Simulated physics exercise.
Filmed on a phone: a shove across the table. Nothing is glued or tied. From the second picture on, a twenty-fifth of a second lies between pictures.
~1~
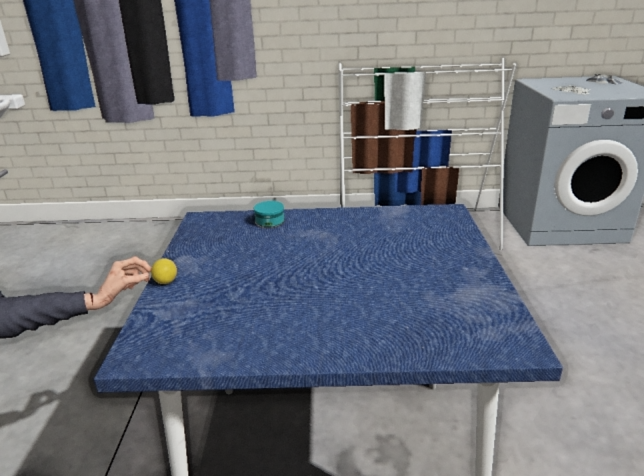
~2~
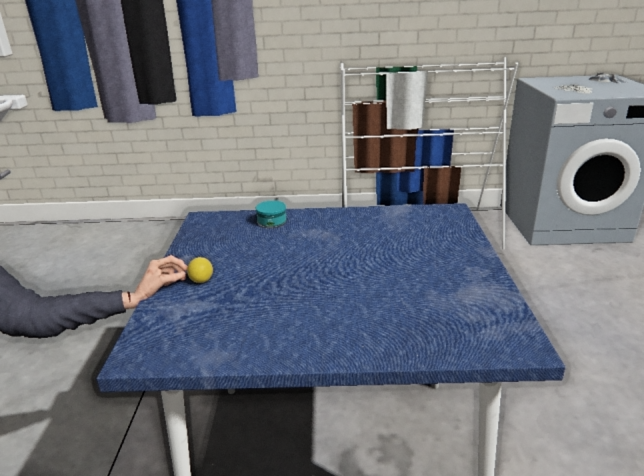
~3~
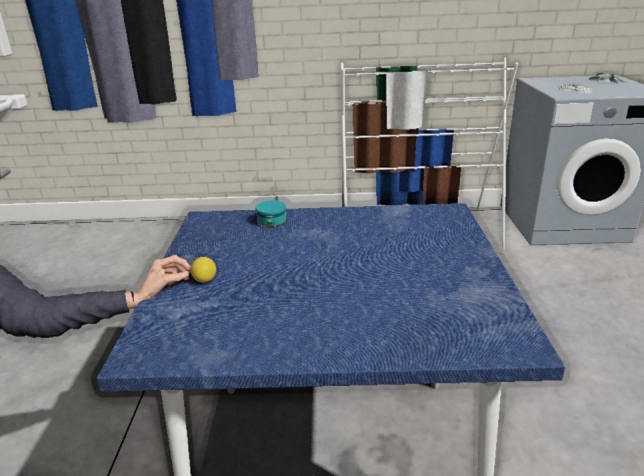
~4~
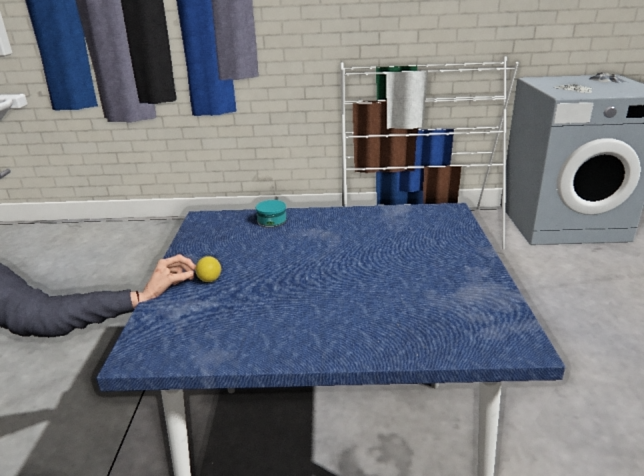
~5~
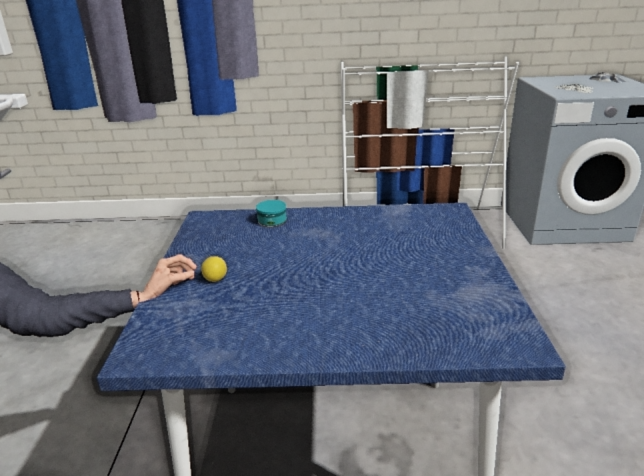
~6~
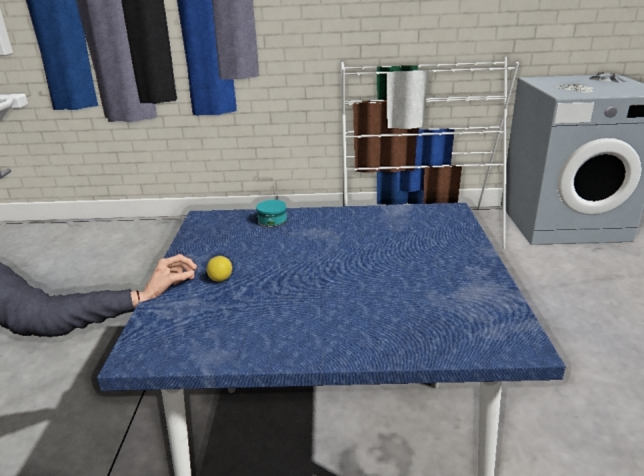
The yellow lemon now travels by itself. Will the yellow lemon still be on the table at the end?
The yellow lemon remains on top.
Then, 0.10 s past the last view, yellow lemon displaced about its own width near (231, 269).
Then, 0.30 s past the last view, yellow lemon displaced well along near (251, 268).
Then, 0.60 s past the last view, yellow lemon displaced well along near (271, 267).
Finally, moved from the start, yellow lemon. Final places as the last picture's camera would see them, yellow lemon near (277, 267).
